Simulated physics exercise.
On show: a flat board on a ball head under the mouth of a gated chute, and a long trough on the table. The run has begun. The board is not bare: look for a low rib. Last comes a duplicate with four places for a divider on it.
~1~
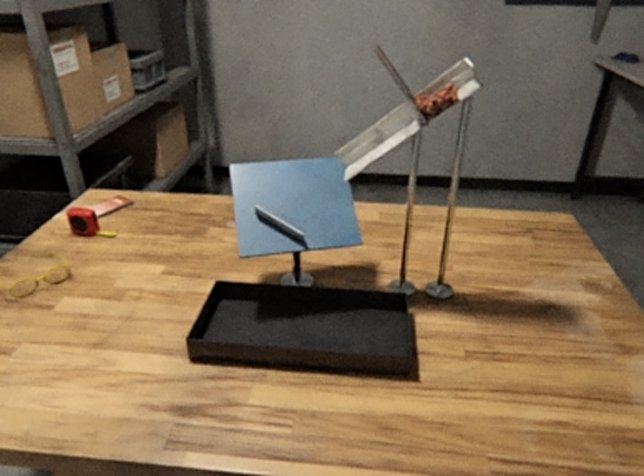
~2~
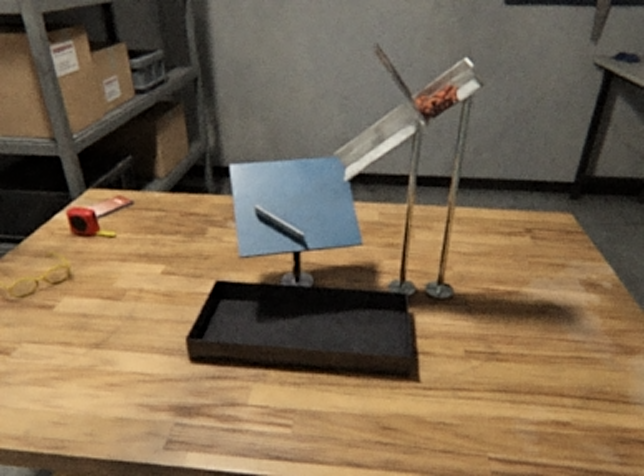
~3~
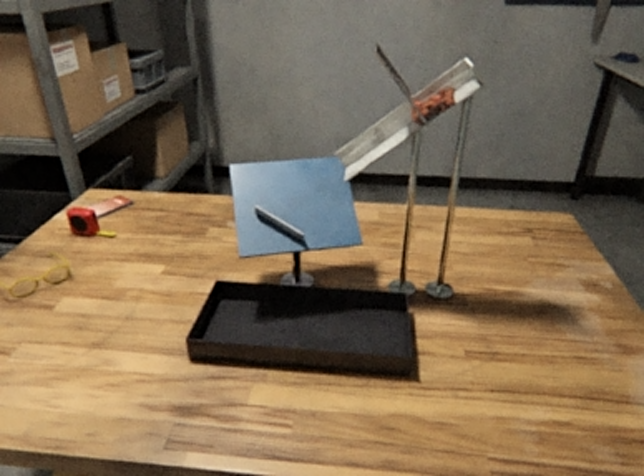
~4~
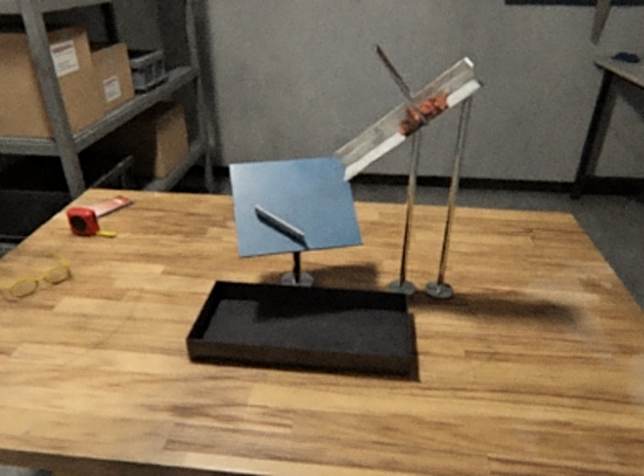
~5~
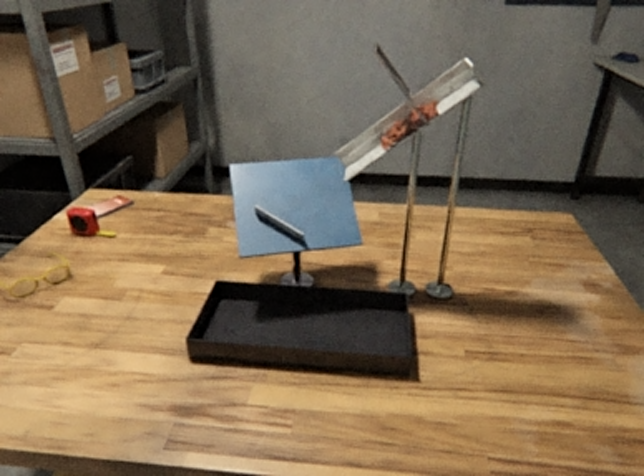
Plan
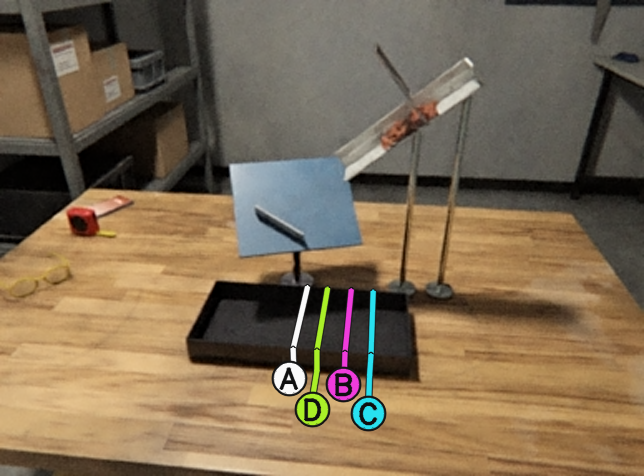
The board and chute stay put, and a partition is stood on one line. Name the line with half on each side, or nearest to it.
Choose D.
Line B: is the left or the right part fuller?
More lands on the left.
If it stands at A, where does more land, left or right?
The right side.
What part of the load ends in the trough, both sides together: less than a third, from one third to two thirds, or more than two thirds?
About that: More than two thirds.
On the marked copy, line A crosses the front rim at (293, 348); line B crosses the front rim at (345, 352); line C crosses the front rim at (371, 354); line D crosses the front rim at (317, 349).
With A, of what is caught, just a few on the left of the divider, almost all on the right.
With B, of what is caught, almost all on the left of the divider, about a tenth on the right.
With C, of what is caught, every piece on the left of the divider, not one piece on the right.
With D, of what is caught, roughly a third on the left of the divider, roughly two thirds on the right.
